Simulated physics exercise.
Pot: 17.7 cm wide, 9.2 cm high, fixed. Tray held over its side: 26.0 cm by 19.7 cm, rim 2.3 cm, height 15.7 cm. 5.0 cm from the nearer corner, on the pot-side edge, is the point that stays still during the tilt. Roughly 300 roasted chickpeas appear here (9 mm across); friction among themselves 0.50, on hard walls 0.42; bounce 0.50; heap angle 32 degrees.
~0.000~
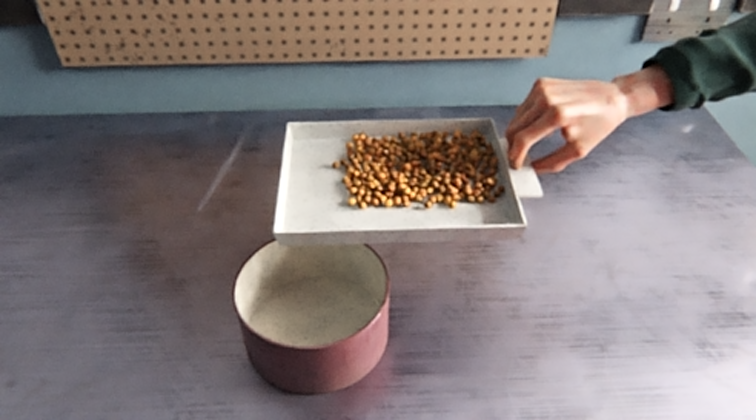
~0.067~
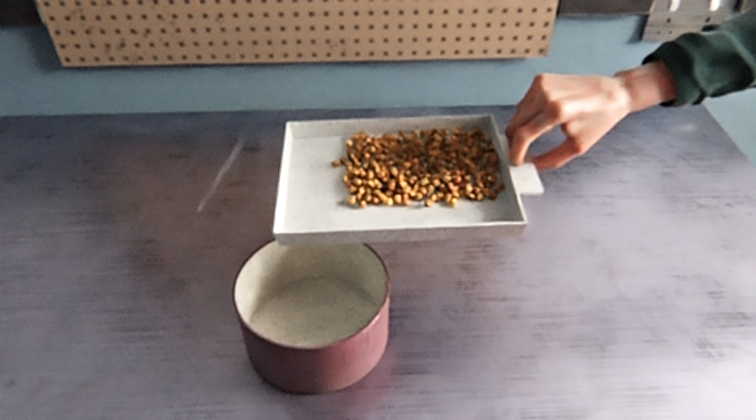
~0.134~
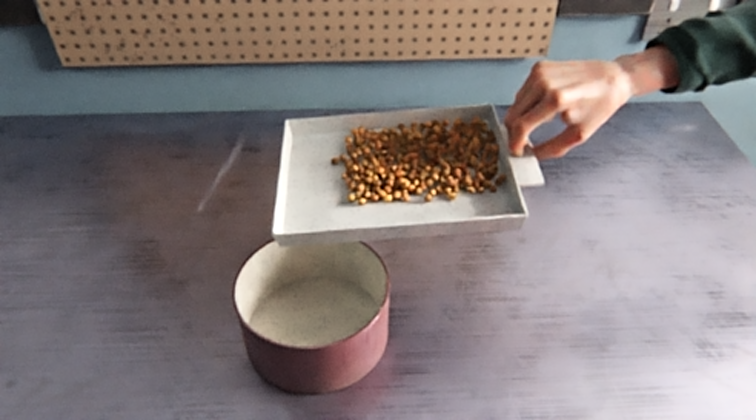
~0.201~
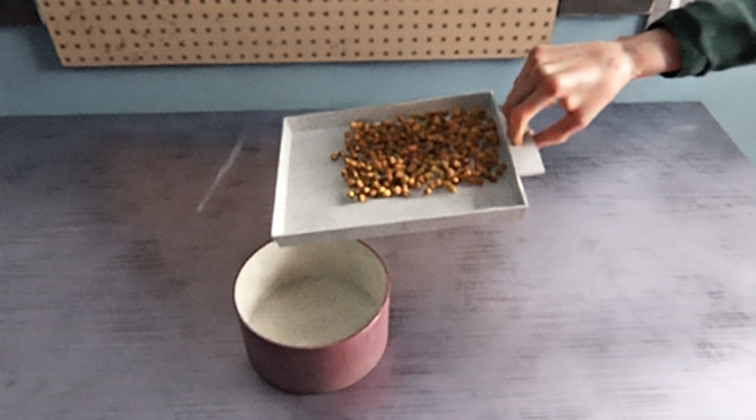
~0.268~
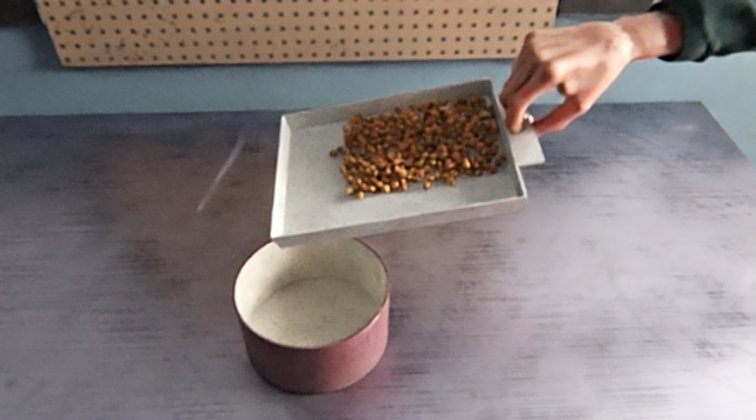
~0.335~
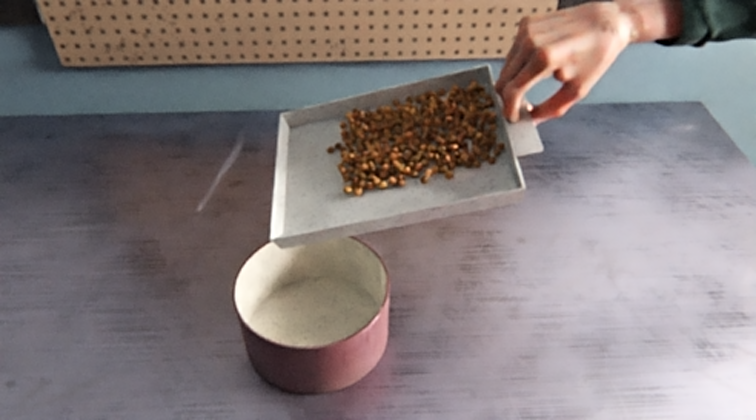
Hand raising the right side of a shallow white tray of roasted chickpeas, slanting it leftward above an empty maroon pot.
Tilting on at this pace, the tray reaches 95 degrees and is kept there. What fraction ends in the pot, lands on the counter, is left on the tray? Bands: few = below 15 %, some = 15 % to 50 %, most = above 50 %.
Pot: Most, counter: Some, tray: Few.
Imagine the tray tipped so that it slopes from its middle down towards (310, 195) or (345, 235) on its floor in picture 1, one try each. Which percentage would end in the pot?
The share comes to roughly 25 in a hundred, then roughly 90 in a hundred.
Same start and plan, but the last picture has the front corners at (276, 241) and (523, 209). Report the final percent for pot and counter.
Pot 90; counter 5.
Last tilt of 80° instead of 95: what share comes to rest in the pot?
10 per cent.
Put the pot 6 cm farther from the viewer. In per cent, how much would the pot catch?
Around 35 per cent.
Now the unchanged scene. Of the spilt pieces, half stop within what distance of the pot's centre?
I'd say around 16 centimetres.
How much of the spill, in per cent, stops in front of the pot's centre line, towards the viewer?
30 %.
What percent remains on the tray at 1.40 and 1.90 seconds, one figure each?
Estimates: 90; 35.
Then, at 0.97 s, tilt 53 degrees; the tray holds 100 %, the pot 0 %.
After 1.40 s, tilt 78 degrees; the tray holds 90 %, the pot 5 %.
After 1.90 s, tilt 95 degrees; the tray holds 35 %, the pot 25 %.
In the end, at 3.0 s, pot 70 %, counter 30 %, tray 0 %.
